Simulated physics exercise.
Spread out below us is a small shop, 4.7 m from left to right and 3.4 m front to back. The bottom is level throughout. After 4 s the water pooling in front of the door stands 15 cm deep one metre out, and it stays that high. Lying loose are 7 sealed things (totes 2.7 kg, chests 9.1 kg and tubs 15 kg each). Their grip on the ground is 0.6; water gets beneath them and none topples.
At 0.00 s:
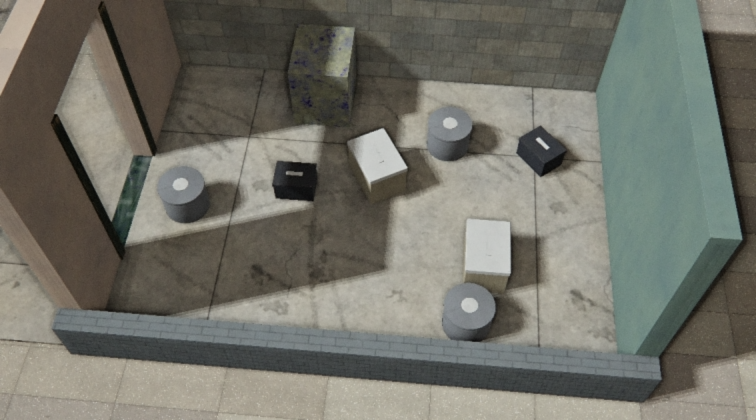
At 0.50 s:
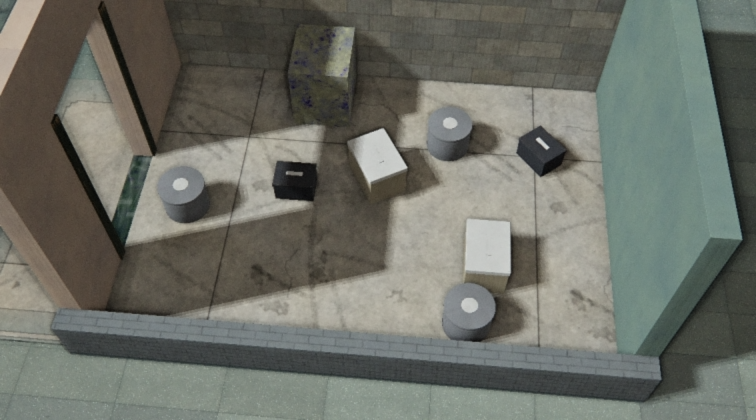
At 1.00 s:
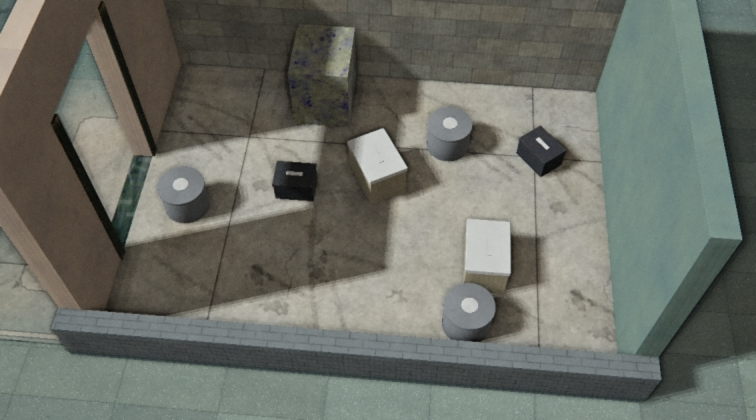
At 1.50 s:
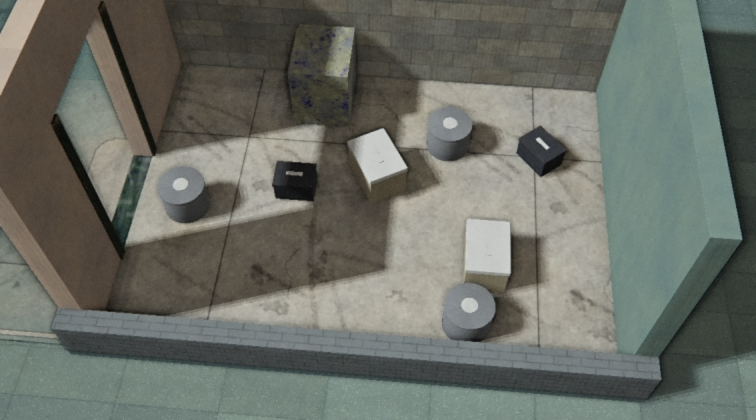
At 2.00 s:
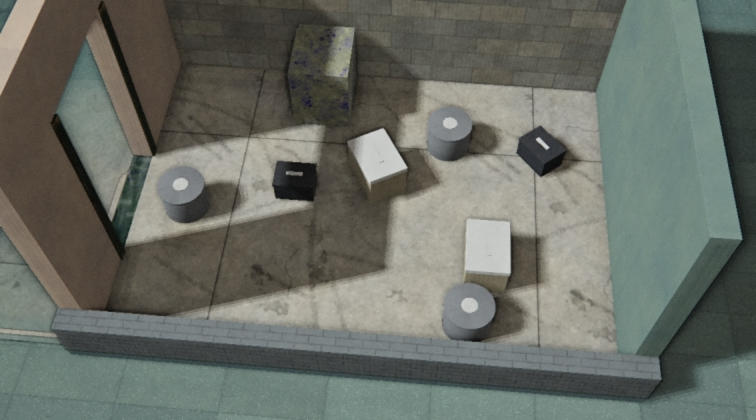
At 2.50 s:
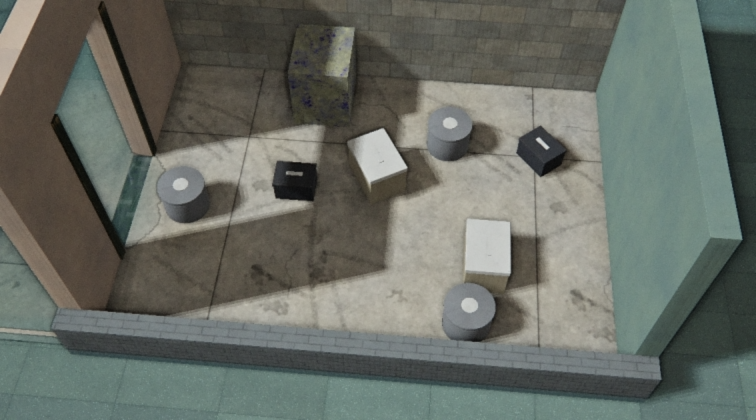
To begin with, the paving outside a small open-topped shop is bare, while grey tubs and black and white boxes stand inside. Blue-green water then covers the ground outside, closing over the pale patch beyond the left doorway, and finally edges just inside; nothing on the floor shifts.
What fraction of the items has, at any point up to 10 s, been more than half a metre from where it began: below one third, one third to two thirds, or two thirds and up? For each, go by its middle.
The fraction is below one third.
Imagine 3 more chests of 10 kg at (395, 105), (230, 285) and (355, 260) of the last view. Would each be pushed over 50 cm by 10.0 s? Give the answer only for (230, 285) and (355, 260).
So the first ends up beyond that distance while the second ends up within that distance.
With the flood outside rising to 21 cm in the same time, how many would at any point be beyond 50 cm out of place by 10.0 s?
That would give 6.
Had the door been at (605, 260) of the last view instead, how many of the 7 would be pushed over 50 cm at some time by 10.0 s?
Then 3.
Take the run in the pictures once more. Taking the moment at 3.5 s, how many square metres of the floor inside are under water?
1.0 m2.
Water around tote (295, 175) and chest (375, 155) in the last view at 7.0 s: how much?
About 1 and 2 cm.
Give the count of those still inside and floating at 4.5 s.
Of them, 0.
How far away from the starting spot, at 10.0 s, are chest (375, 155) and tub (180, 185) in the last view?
20 cm, 30 cm.
After 3.5 s 0 of 7 are over 50 cm from their spots; 0 afloat.
After 4.5 s 0 of 7 are over 50 cm from their spots; 0 afloat.
After 7.0 s 0 of 7 are over 50 cm from their spots; 0 afloat.
After 10.0 s 0 of 7 are over 50 cm from their spots, and 0 have been at some point; 2 afloat.
